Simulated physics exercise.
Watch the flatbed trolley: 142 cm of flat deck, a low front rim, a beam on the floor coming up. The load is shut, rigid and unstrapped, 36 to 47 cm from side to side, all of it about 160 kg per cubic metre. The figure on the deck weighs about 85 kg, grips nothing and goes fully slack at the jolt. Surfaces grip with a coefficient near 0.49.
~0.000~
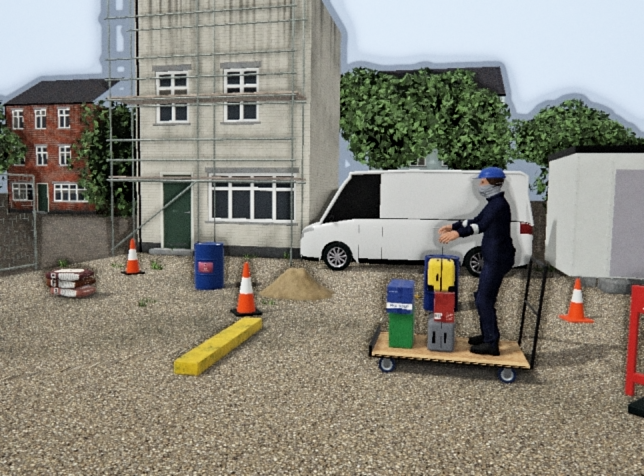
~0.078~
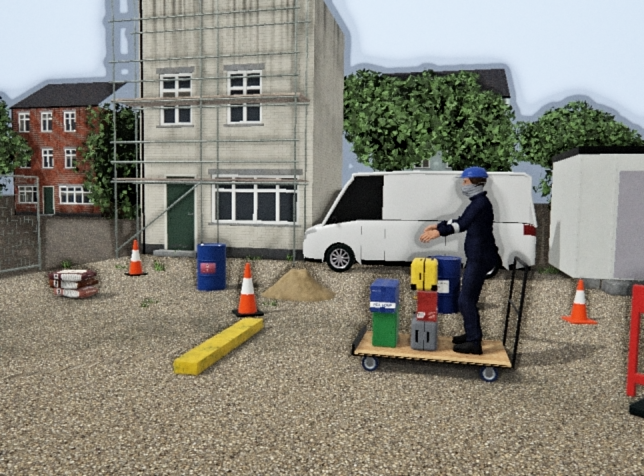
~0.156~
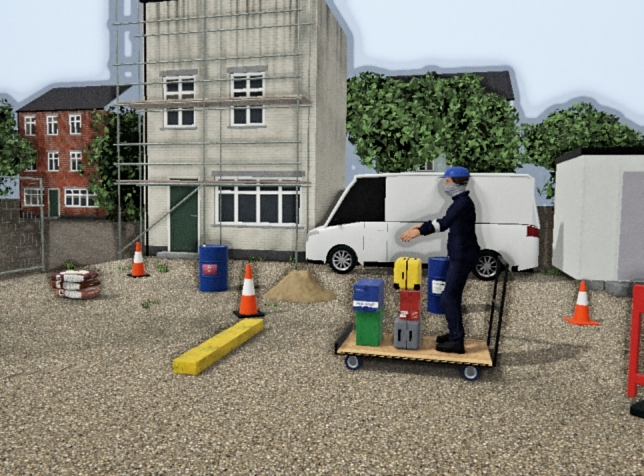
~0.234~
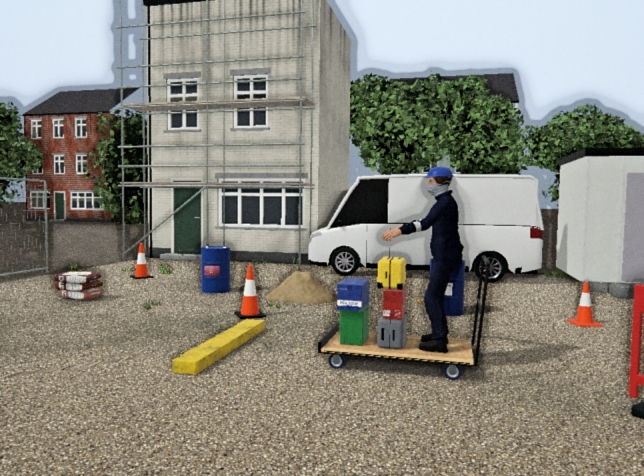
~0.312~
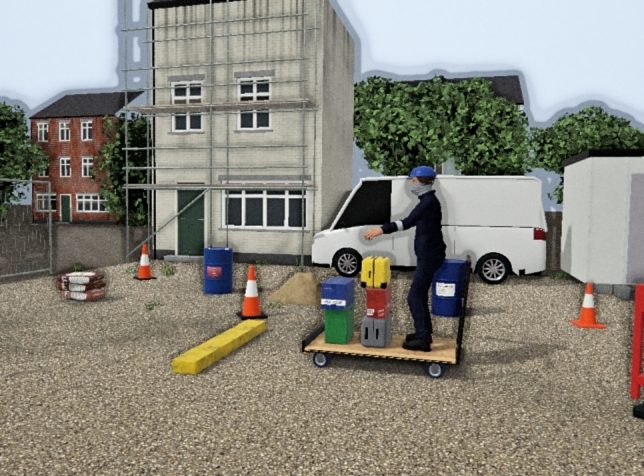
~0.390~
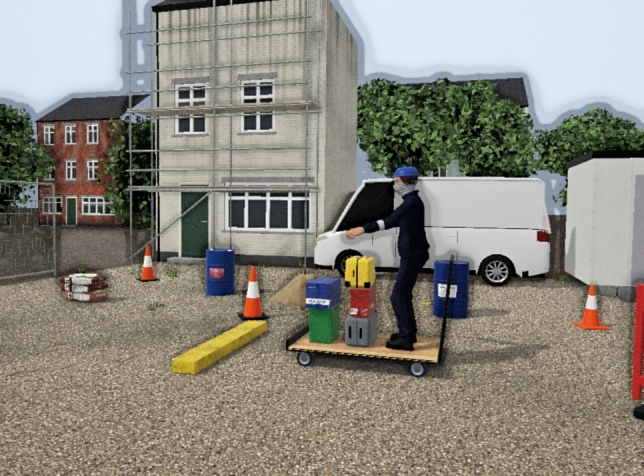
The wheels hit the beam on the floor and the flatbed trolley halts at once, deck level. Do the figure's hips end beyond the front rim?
In the end the figure's hips stay behind the front rim.
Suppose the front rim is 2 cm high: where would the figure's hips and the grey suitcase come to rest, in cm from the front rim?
Then hips 40 behind, grey 20 behind.
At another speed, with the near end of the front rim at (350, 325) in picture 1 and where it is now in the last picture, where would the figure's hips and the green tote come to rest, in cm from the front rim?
In that case hips 100 behind, green 10 behind.
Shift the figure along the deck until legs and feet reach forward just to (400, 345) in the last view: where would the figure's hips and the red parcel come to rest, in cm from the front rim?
Then hips 60 behind, red 0 past.
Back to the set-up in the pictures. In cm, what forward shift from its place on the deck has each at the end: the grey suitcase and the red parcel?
Forward: Grey 25, red 90.
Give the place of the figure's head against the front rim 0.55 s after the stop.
Some 10 cm past it.
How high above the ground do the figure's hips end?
About 60 cm.
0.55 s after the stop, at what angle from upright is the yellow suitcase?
About 50°.
The wheels strike at 0.78 s.
After 1.03 s the figure's hips are 68 cm behind the rim, near (288, 275) in the last picture's view.
After 1.33 s the figure's hips are 58 cm behind the rim, near (279, 297) in the last picture's view.
After 1.78 s the figure's hips are 61 cm behind the rim, near (282, 299) in the last picture's view.
At the end, 2.6 s, past the rim, green tote, red parcel, blue parcel and yellow suitcase; behind it, grey suitcase and the figure's hips.
